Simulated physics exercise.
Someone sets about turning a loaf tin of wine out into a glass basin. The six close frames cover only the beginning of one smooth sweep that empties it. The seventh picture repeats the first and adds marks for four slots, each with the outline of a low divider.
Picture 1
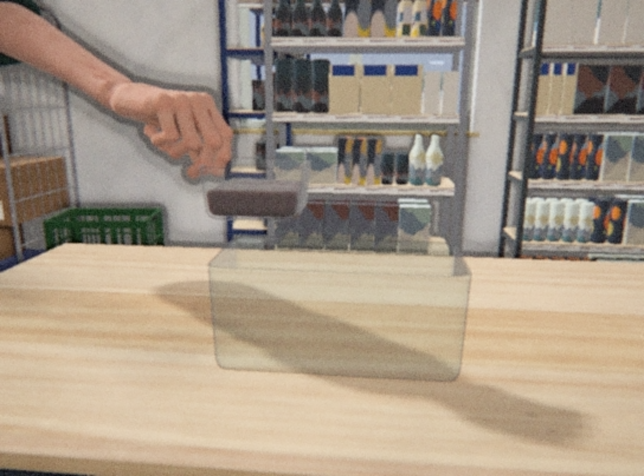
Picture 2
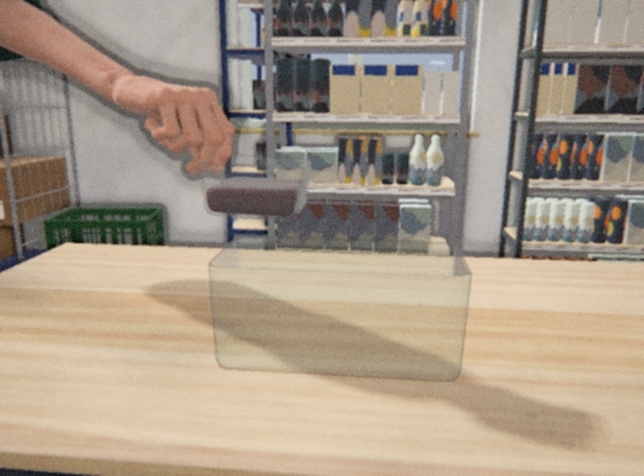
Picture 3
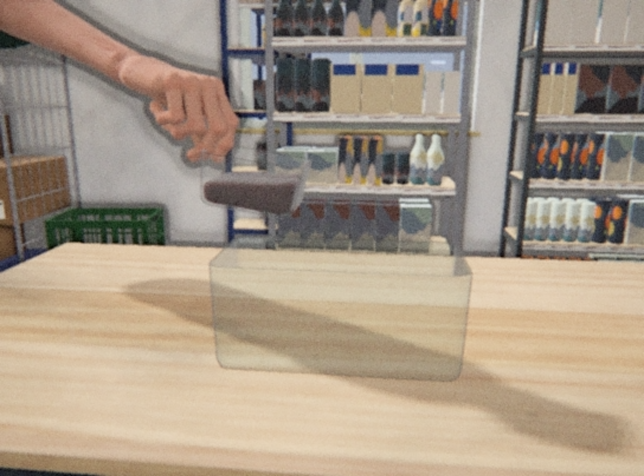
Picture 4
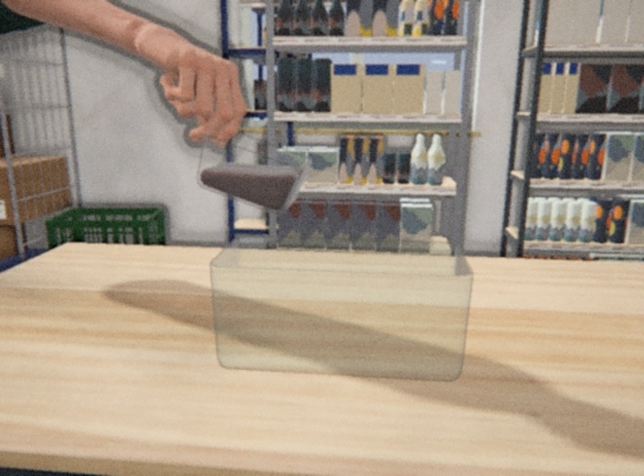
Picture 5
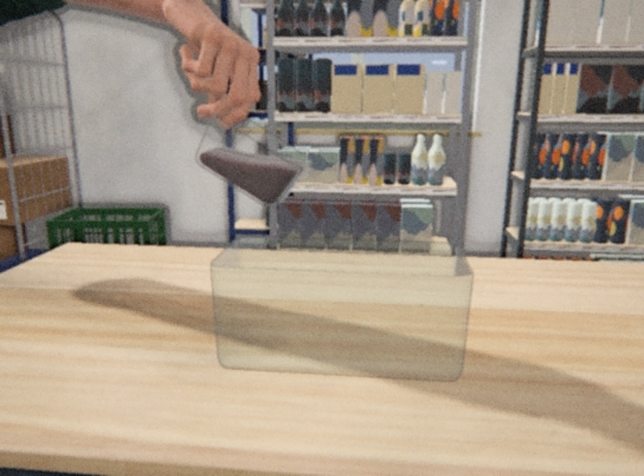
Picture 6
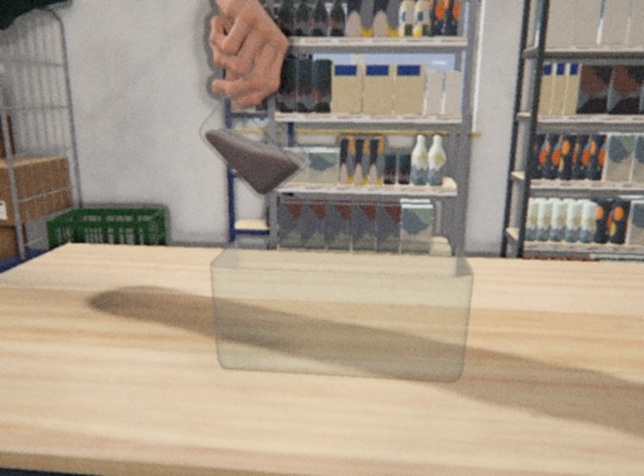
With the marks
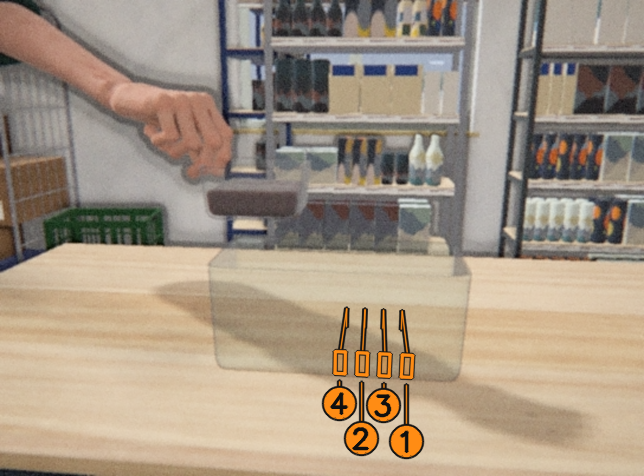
At first, a hand holds a small clear container of dark liquid level above an empty glass basin on a wooden table, with stocked shelves behind. The hand then rises and shifts right, tilting the container steadily down to the right, while the liquid stays inside and the basin remains empty.
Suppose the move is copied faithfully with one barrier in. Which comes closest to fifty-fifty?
Take 3.
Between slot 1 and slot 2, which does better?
That would be 2.
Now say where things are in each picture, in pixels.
Upright, lip at (304, 163); basin from (216, 365) to (460, 378); nothing has left yet.
Tipped about 2°, lip at (305, 163); nothing has left yet.
Tipped about 9°, lip at (305, 163); nothing has left yet.
Tipped about 19°, lip at (306, 163); nothing has left yet.
Tipped about 31°, lip at (306, 163); nothing has left yet.
Tipped about 46°, lip at (306, 163); nothing has left yet.
On the marked copy, 1 at (406, 385); 2 at (361, 382); 3 at (383, 383); 4 at (339, 381).
If 1 is chosen, about 83 % ends left of the wall and 13 % right of it; 4 % is lost outside.
If 2 is chosen, about 32 % ends left of the wall and 62 % right of it; 6 % is lost outside.
If 3 is chosen, about 49 % ends left of the wall and 44 % right of it; 6 % is lost outside.
If 4 is chosen, about 26 % ends left of the wall and 67 % right of it; 7 % is lost outside.
